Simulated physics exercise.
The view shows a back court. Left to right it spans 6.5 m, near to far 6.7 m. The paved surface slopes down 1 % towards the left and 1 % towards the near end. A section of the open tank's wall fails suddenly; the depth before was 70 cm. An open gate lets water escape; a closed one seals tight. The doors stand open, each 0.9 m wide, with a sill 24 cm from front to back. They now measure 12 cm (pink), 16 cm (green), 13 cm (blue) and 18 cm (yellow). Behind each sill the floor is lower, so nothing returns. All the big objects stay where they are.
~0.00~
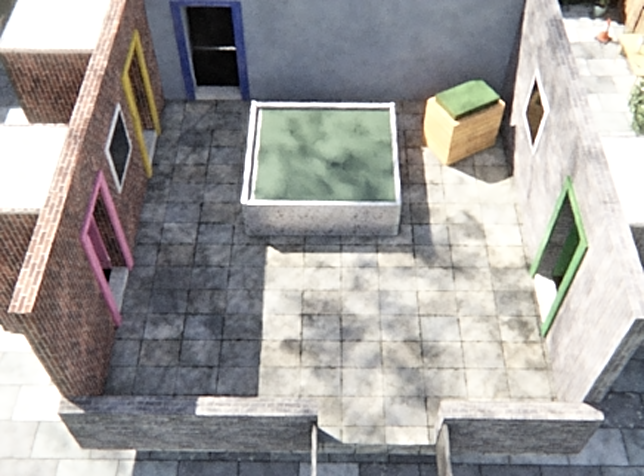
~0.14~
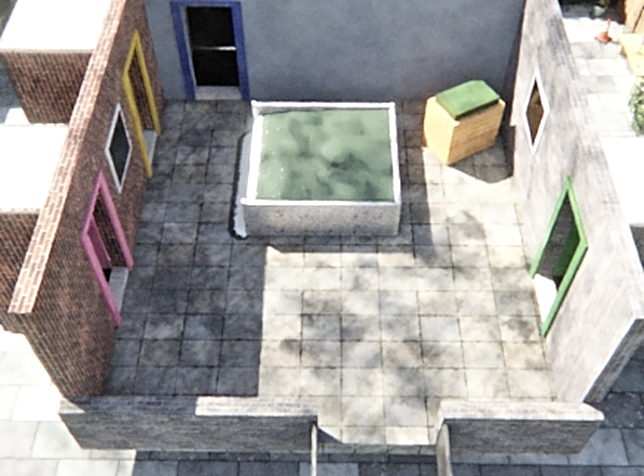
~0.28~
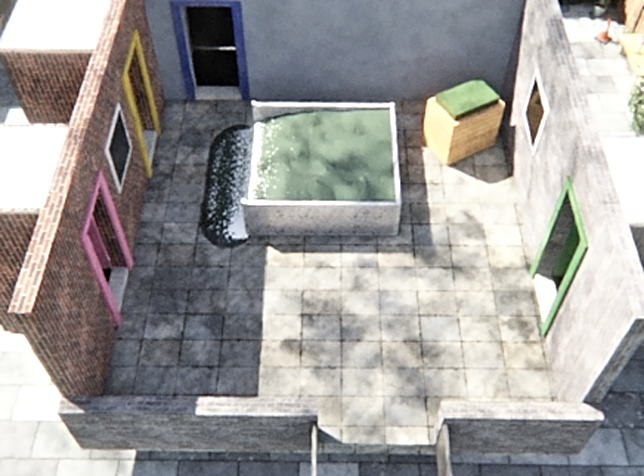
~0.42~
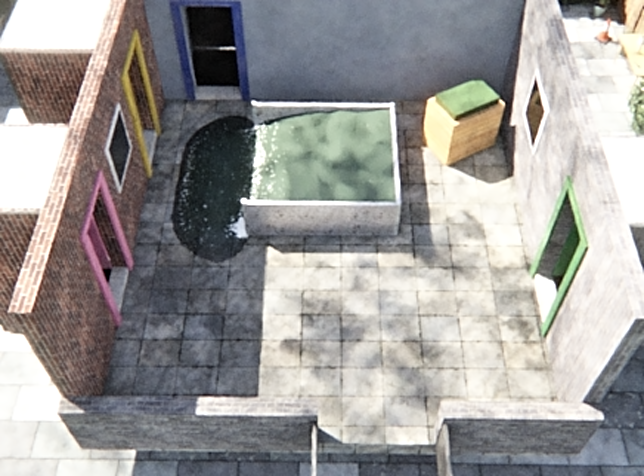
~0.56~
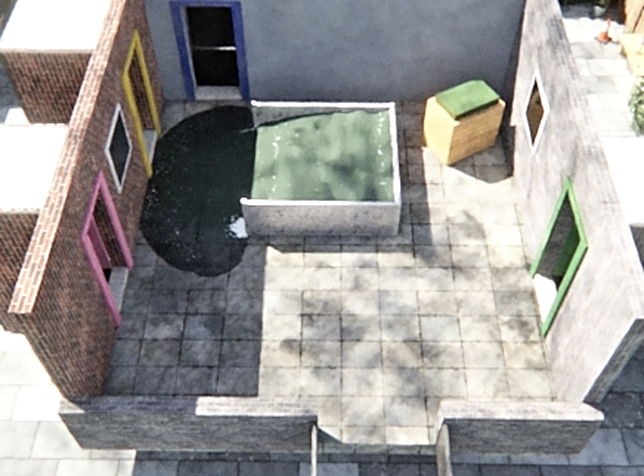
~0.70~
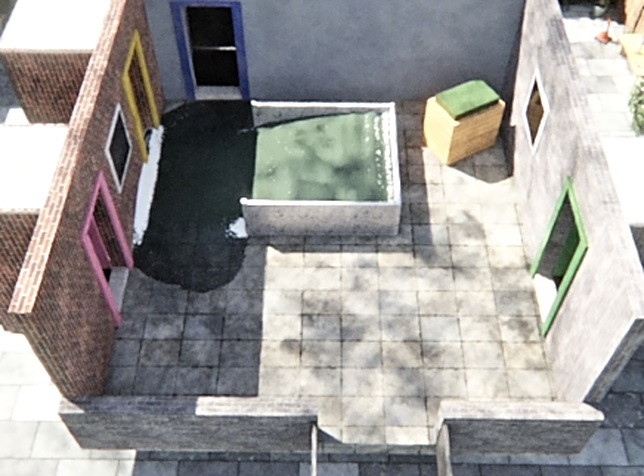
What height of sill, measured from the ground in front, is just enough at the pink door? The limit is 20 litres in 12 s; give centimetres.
Close to 15 cm is just enough.
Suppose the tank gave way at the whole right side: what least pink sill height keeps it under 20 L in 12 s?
Some 8.0 cm.
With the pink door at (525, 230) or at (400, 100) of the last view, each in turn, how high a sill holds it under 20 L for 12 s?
Roughly 6.5 and 6.5 cm.
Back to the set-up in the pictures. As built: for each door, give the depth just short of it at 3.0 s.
Depths in cm: Pink 17, green 0, blue 25, yellow 34.
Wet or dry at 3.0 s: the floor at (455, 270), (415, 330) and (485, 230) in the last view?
In that order: Still dry, dry, still dry.
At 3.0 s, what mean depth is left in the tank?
Some 17 cm.
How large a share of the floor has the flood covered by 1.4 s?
Some 25 per cent of it.
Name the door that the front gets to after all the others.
The green one.
After 1.4 s water covers 25 % of the floor, deepest (51 cm) near (157, 191); 16 cm at the pink door, 0 litres in over its 12 cm sill.
After 3.0 s water covers 40 % of the floor, deepest (40 cm) near (164, 107); 17 cm at the pink door, 30 litres in over its 12 cm sill.
After 12.0 s water covers 100 % of the floor, deepest (14 cm) near (107, 377); 13 cm at the pink door, 40 litres in over its 12 cm sill.
At the pink door as built, the water arrived by 1.0 s and peaked near 20 cm at 1.8 s.
With a sill of 12.5 cm, 37 litres would have come in within the 12 s; with 16.5 cm, 14 litres. So under 20 litres takes about 15 cm.
